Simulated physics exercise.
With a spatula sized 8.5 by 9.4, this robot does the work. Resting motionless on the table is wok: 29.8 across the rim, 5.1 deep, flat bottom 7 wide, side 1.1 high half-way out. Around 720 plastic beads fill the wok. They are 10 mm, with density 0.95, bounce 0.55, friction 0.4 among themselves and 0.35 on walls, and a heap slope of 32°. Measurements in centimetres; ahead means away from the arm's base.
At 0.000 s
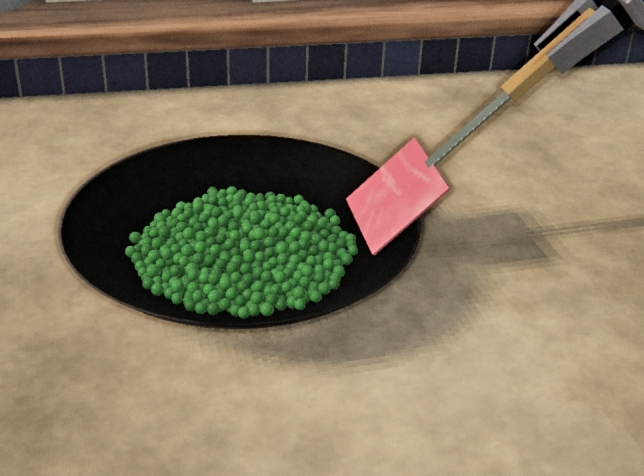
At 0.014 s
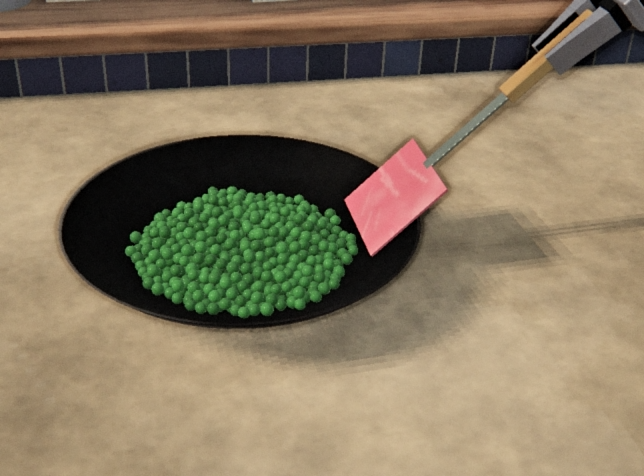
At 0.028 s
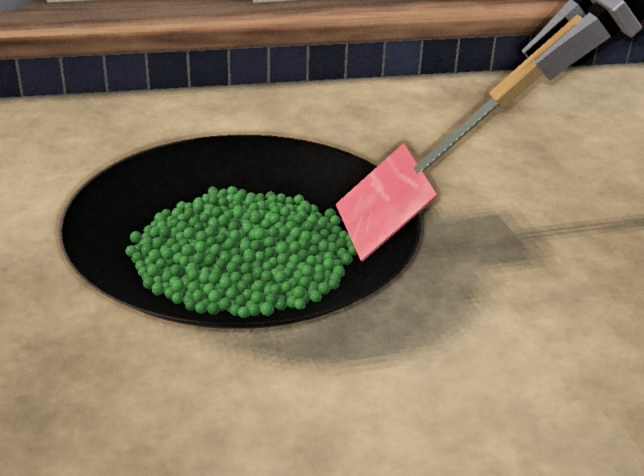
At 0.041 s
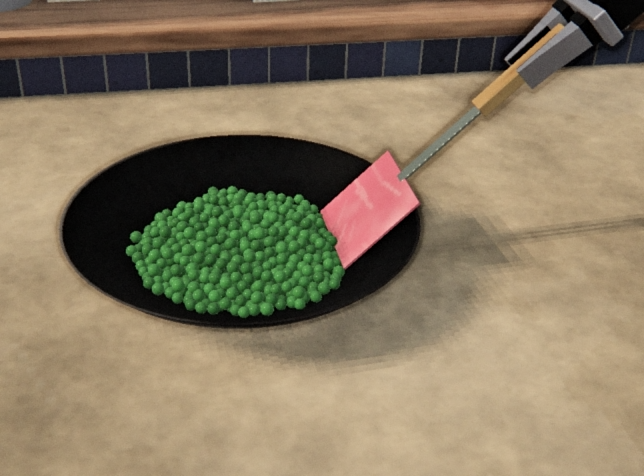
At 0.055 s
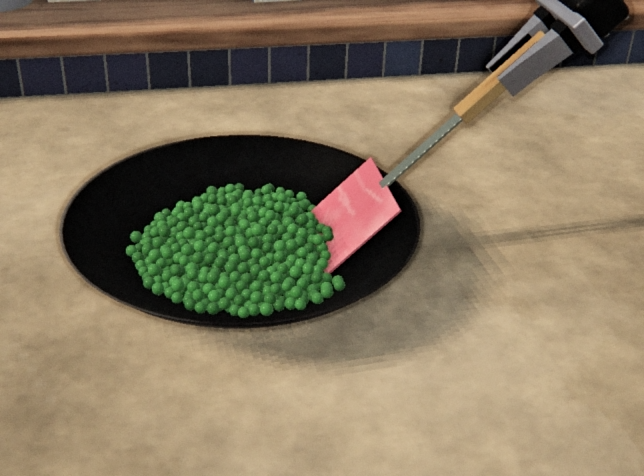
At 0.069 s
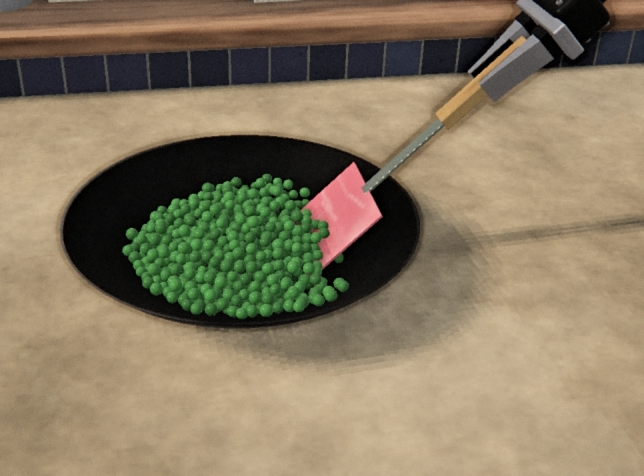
A robot arm reaches in from the upper right over a mottled tan countertop, seen from above at an angle, with dark blue tiles and a wooden ledge behind. It holds a pink spatula beside a black wok heaped with small green beads, left of centre. The spatula barely moves, then slides left and slightly down into the heap's right side, nudging some beads, while the camera stays still.
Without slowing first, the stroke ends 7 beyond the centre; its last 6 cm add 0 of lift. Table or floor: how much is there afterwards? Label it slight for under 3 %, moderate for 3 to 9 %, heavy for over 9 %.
Label: Heavy.
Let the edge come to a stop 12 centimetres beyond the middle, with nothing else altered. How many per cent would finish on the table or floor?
It would come to roughly 50 percent.
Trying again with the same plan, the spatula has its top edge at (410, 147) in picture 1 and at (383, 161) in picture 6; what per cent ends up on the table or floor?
I'd put it at roughly 5 per cent.
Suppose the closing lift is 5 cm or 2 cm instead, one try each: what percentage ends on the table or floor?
First try around 20 percent, second try around 25 percent.
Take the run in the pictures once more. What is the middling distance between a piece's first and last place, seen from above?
Distance: Around 10 cm.
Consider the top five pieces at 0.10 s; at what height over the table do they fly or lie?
Somewhere around 6 centimetres high.
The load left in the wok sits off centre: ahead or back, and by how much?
It rests close to 5.5 centimetres ahead of centre.
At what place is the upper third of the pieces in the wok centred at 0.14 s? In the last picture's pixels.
It is centred at about (210, 228).
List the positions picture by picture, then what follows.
The first picture shows the spatula top edge at (432, 162), sloping 44°; upper third of the load around (243, 236), from x 130 to 355, top at y 190; 716 in the wok.
The second picture shows the spatula top edge at (430, 163), sloping 44°; upper third of the load around (243, 236), from x 130 to 355, top at y 190.
The third picture shows the spatula top edge at (420, 168), sloping 44°; upper third of the load around (243, 236), from x 130 to 355, top at y 190.
The fourth picture shows the spatula top edge at (403, 176), sloping 44°; upper third of the load around (246, 235), from x 130 to 345, top at y 190.
The fifth picture shows the spatula top edge at (385, 183), sloping 44°; upper third of the load around (248, 234), from x 130 to 345, top at y 190.
The sixth picture shows the spatula top edge at (368, 188), sloping 44°; upper third of the load around (248, 231), from x 130 to 345, top at y 180; 716 in the wok.
After 0.10 s, sloping 44°, highest piece 7 above the table; 716 in the wok.
After 0.14 s, sloping 44°, highest piece 8 above the table; 716 in the wok.
After 0.35 s, sloping 44°, highest piece 7 above the table; 583 in the wok, 100 on the table or floor, 33 on the blade or in flight.
After 1.40 s, sloping 44°, highest piece 6 above the table; 580 in the wok, 136 on the table or floor.
In the end, 580 in the wok, 136 on the table or floor. That is 19 % on the table or floor.
